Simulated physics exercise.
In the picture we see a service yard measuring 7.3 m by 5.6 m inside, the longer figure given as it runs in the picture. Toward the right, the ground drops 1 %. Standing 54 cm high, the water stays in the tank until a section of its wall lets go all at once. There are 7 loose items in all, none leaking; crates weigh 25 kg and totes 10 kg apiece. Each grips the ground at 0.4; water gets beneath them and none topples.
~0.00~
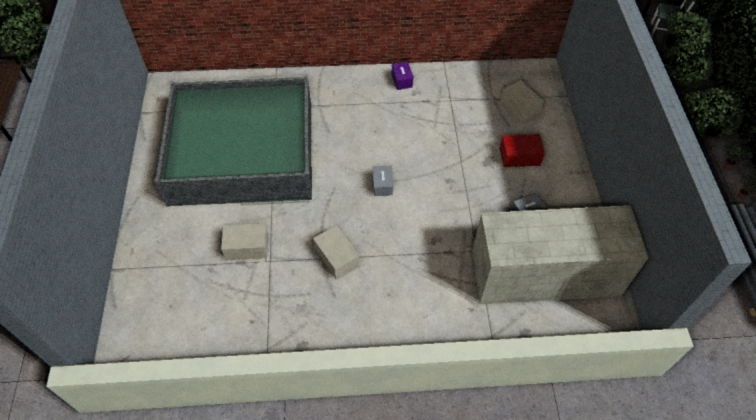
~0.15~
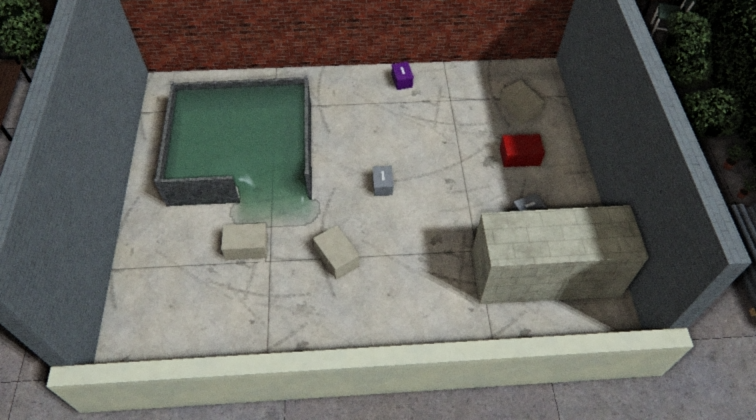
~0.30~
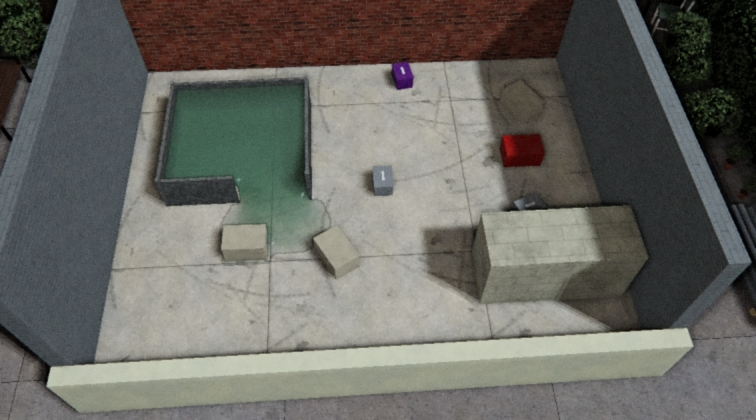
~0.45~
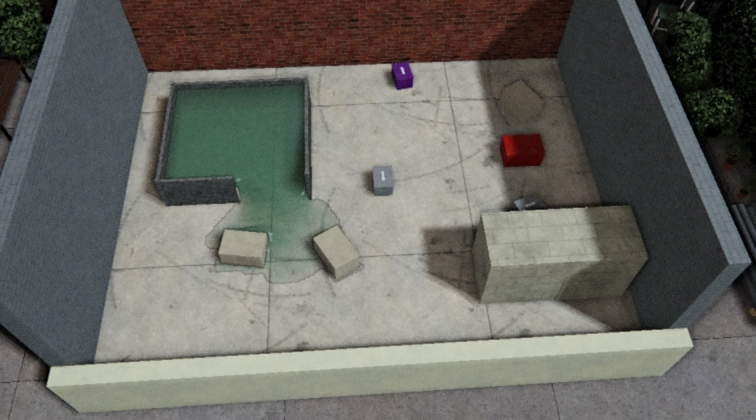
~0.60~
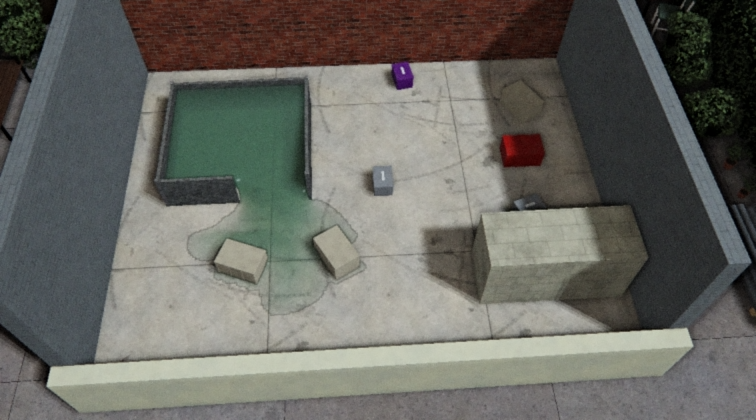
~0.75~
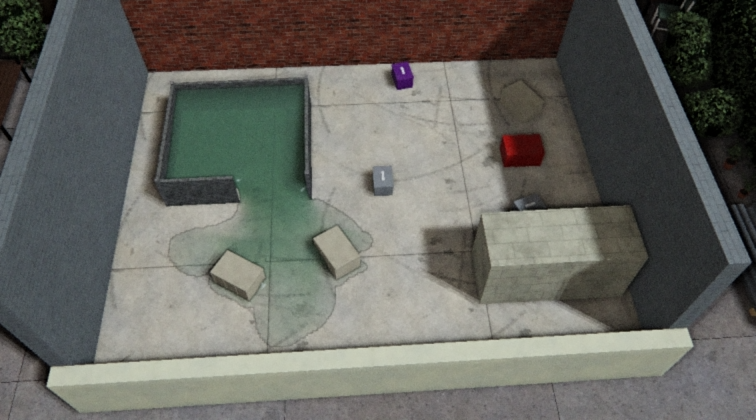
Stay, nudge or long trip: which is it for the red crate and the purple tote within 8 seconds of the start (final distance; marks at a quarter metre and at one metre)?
Final positions: The red crate stays near its start, the purple tote stays near its start.
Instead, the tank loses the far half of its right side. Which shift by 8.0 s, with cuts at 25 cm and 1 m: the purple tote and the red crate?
In that situation the purple tote drifts a long way, while the red crate drifts a long way.
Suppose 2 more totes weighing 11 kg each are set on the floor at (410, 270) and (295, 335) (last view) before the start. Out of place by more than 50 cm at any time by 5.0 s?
So it goes across the line, then across the line.
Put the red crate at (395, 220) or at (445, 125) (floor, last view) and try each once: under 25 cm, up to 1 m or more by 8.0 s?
At the first spot it keeps its position; at the second it keeps its position.
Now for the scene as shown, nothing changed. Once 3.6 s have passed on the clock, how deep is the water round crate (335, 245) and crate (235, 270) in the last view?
Roughly 9 and 12 cm.
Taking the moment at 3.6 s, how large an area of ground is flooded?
I'd put it close to 20 m2.
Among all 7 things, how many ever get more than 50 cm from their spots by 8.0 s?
The total is 2.
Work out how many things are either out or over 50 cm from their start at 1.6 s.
I count 2.
After 1.6 s the red crate is near (523, 144), 0.0 m from its start, aground; the purple tote is near (403, 71), 0.0 m from its start, aground; 0 afloat.
After 3.6 s the red crate is near (523, 144), 0.0 m from its start, aground; the purple tote is near (403, 71), 0.0 m from its start, aground; 0 afloat.
After 5.6 s the red crate is near (523, 144), 0.0 m from its start, aground; the purple tote is near (403, 71), 0.0 m from its start, aground; 1 afloat.
After 8.0 s the red crate is near (523, 144), 0.0 m from its start, aground; the purple tote is near (403, 71), 0.0 m from its start, aground; 1 afloat.
